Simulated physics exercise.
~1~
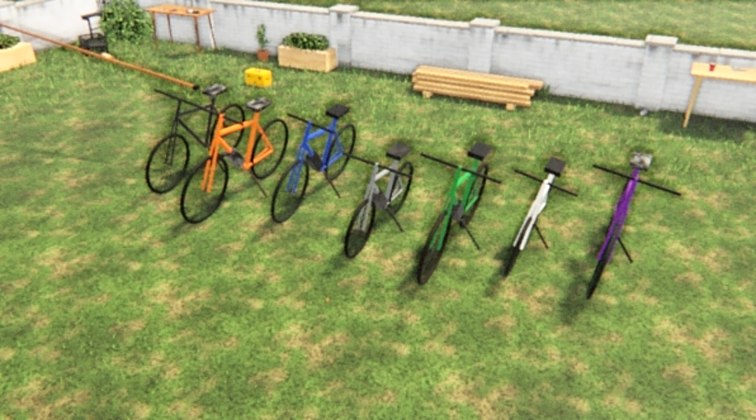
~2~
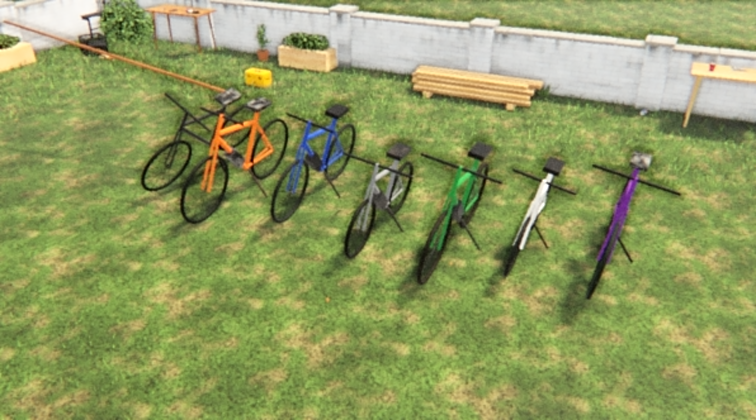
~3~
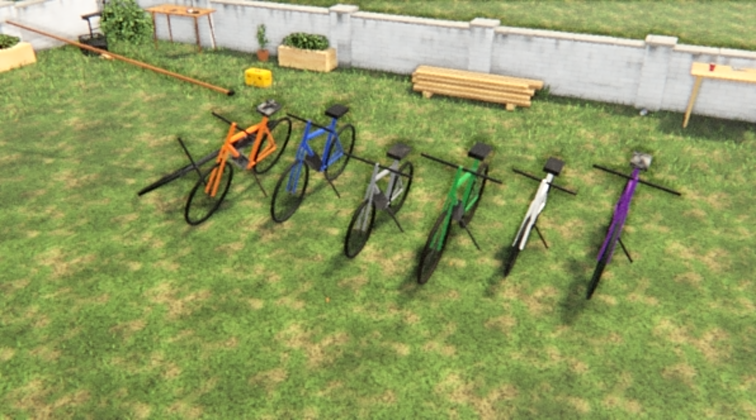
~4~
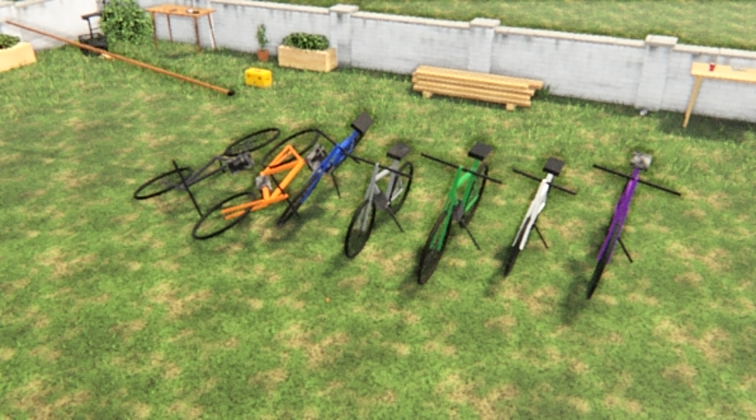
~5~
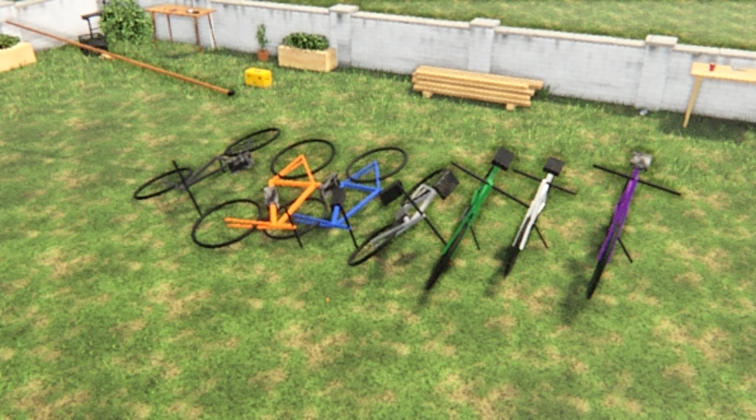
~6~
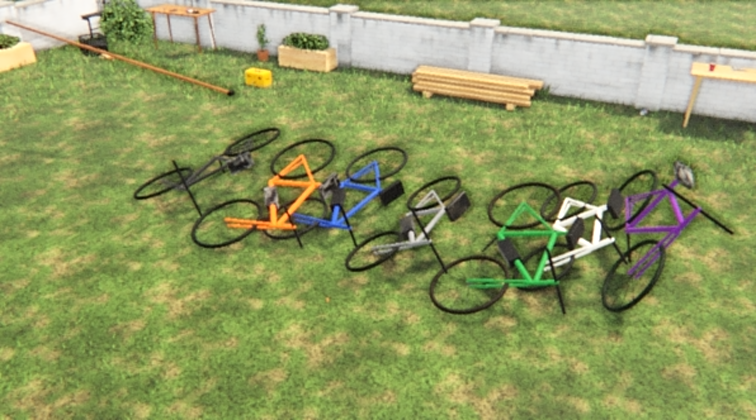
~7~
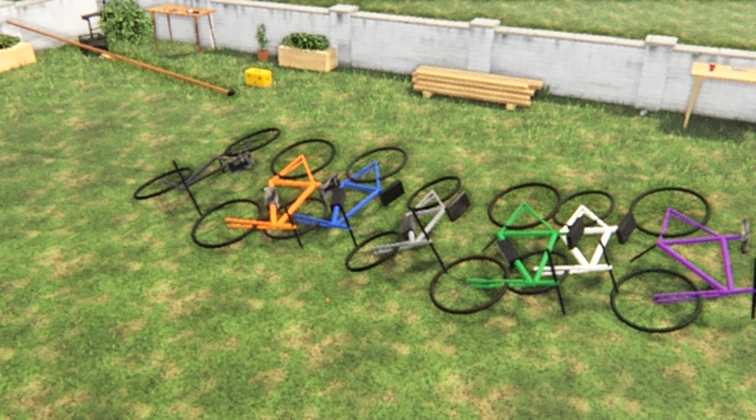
In the video, a row of seven parked bicycles stands on a lawn near a low wall as a pole lies at the left. The black one at the left end tips over, then the orange, blue, gray, green, white and purple ones topple in turn, leaving all lying on the grass.
